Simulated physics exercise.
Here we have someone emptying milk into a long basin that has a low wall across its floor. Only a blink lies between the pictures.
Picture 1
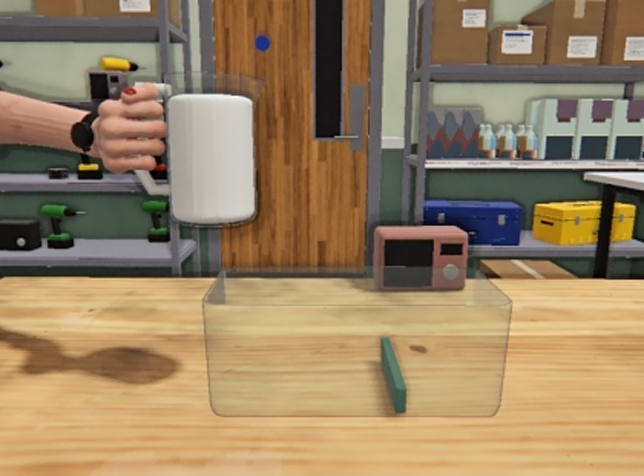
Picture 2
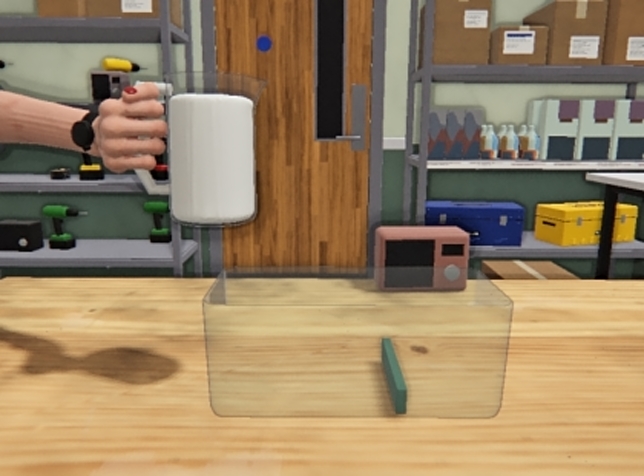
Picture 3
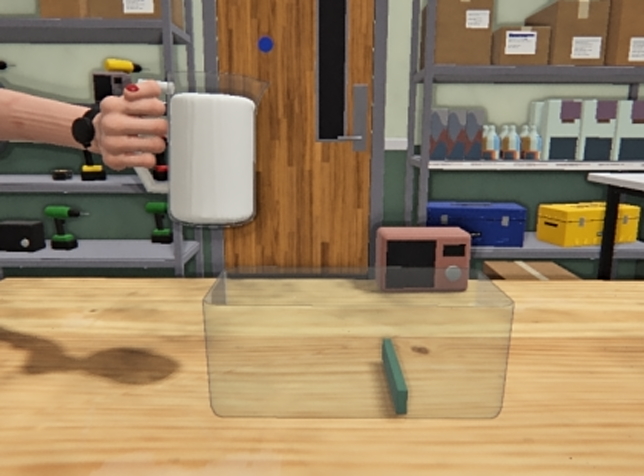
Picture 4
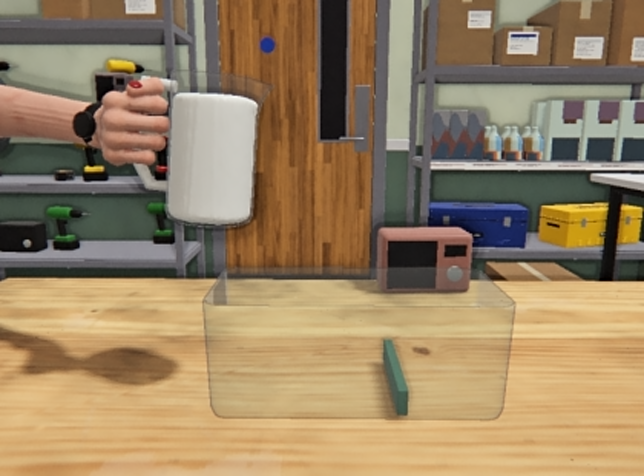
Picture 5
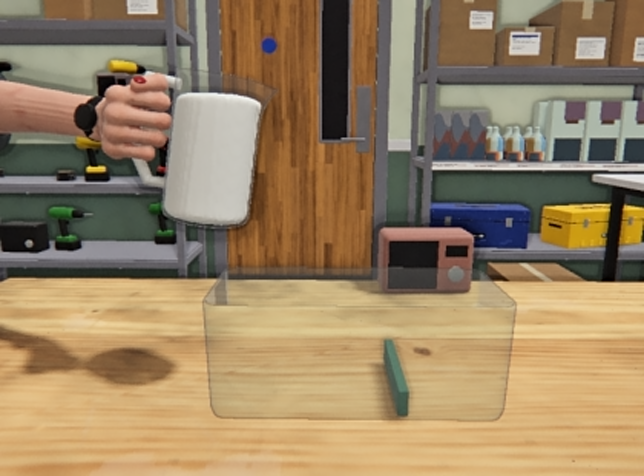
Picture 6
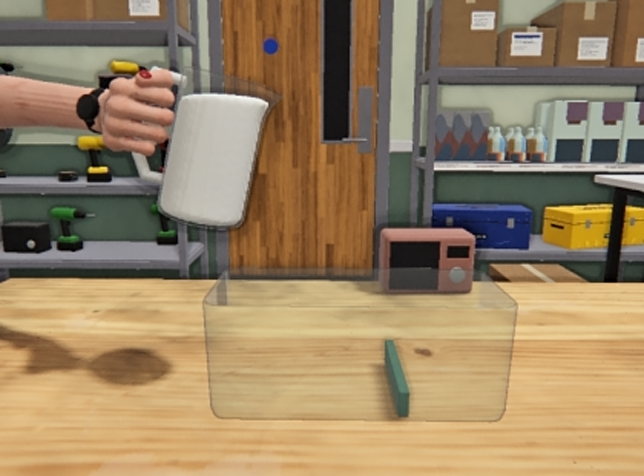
In a workshop, a hand slowly tilts a white-filled jug rightward above a clear basin.
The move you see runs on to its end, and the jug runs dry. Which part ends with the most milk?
It is the left one.
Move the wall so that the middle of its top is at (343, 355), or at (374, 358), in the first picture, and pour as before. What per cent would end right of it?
About 85 and 25 per cent.
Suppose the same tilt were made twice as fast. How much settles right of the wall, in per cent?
Roughly 15 in a hundred.
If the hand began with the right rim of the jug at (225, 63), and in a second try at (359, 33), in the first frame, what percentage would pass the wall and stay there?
First some 15, then 40 per cent.
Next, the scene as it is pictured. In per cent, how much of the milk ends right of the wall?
It comes to 10 per cent or so.
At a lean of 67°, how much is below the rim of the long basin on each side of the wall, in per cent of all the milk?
Near 0 on the left, 0 on the right.
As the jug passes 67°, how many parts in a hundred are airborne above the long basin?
Close to 10 per cent.
A moment on, the tilt is 67° and 89 per cent is still to pour, 1 is left of the wall and 0 right of it.
Next, the tilt is 98° and 49 per cent is still to pour, 30 is left of the wall and 1 right of it.
Then the tilt is 102° and 11 per cent is still to pour, 75 is left of the wall and 4 right of it.
Later the tilt is 102° and 1 per cent is still to pour, 88 is left of the wall and 8 right of it.
At rest 86 per cent lies left of the wall, 12 right of it and 2 outside.
